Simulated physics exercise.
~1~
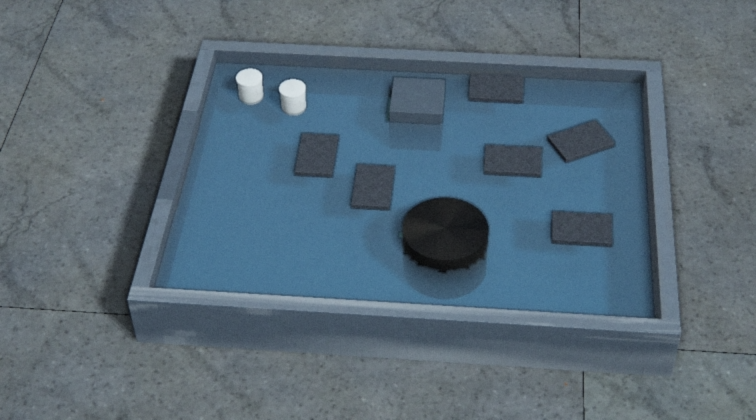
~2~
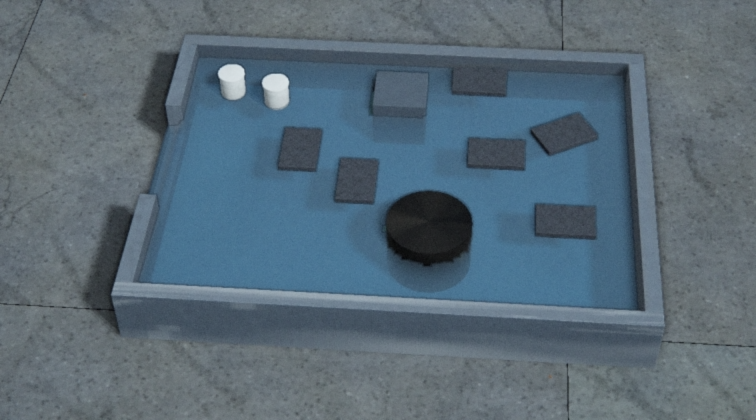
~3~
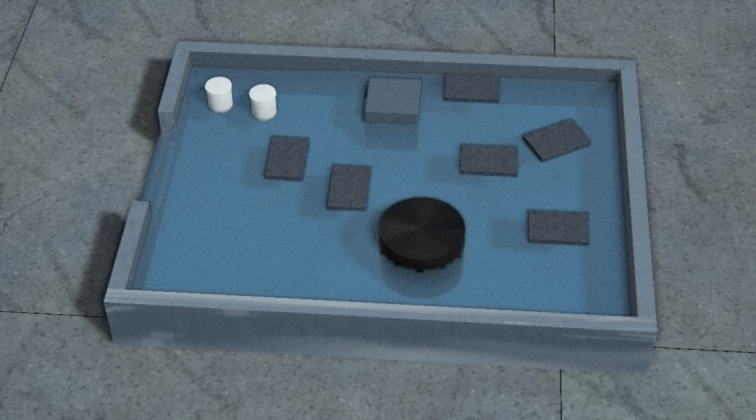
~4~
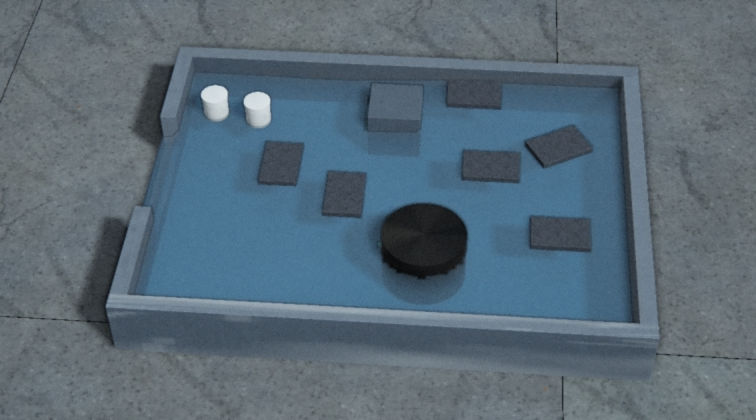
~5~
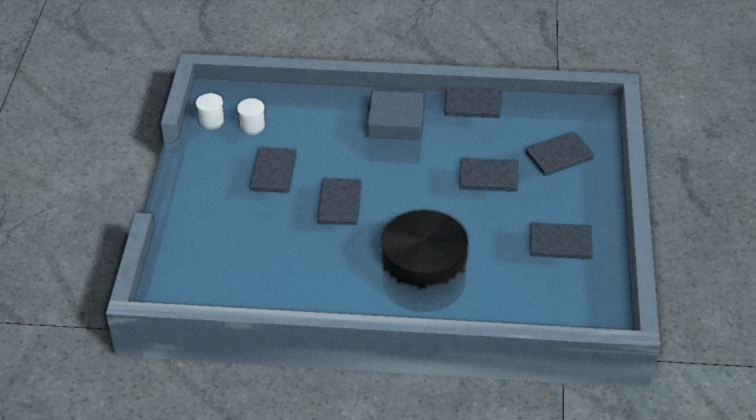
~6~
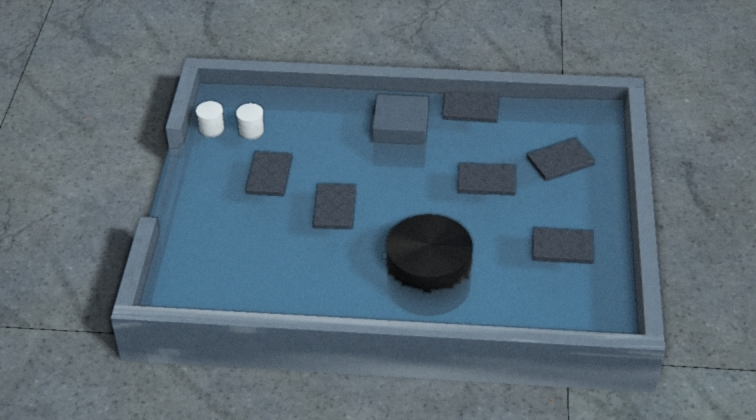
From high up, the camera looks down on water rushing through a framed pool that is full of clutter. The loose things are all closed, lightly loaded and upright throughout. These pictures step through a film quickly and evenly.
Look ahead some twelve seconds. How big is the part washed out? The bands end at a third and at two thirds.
Watching it, I'd put the amount that escapes from a third to two thirds.
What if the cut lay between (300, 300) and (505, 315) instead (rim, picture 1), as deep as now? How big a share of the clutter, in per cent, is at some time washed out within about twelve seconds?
That comes to around 20 per cent.
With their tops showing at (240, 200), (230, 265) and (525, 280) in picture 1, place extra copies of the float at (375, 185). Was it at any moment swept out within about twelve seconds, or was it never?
As listed: Carried outside, through, no.
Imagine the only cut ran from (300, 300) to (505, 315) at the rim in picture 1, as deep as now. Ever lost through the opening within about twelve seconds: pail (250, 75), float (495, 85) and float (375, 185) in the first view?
The three read no escape, no escape and escape, in that order.
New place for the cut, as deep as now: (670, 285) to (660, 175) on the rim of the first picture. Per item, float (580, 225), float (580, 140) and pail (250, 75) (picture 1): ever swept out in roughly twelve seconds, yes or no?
Sequentially, I'd put it as swept away, swept away, not lost.
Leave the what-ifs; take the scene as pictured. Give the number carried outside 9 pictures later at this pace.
The count is 3.
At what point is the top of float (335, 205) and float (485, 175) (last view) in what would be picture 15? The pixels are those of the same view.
They'd be somewhere near (274, 203) and (450, 181).
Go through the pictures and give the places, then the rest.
A float at (317, 153) floats; a pail at (249, 77), afloat; 0 of 8 have shifted, in the first frame.
A float at (300, 147), afloat; a pail at (231, 73), afloat; 0 of 8 have shifted, in the second frame.
A float at (287, 156), afloat, close to its start; a pail at (218, 86), afloat, close to its start; 1 of 8 have shifted, in the third frame.
A float at (281, 162), afloat, close to its start; a pail at (214, 94) floats, close to its start; 4 of 8 have shifted, in the fourth frame.
A float at (273, 168), afloat, close to its start; a pail at (209, 102) floats, close to its start; 4 of 8 have shifted, in the fifth frame.
A float at (269, 172), afloat, close to its start; a pail at (209, 110) floats, close to its start; 6 of 8 have shifted, in the sixth frame.
A moment on, 0 of 8 are out; 8 afloat.
Next, 3 of 8 are out; 5 afloat.
Later, 3 of 8 are out; 5 afloat.
In the end, 4 of 8 are out; 4 afloat.
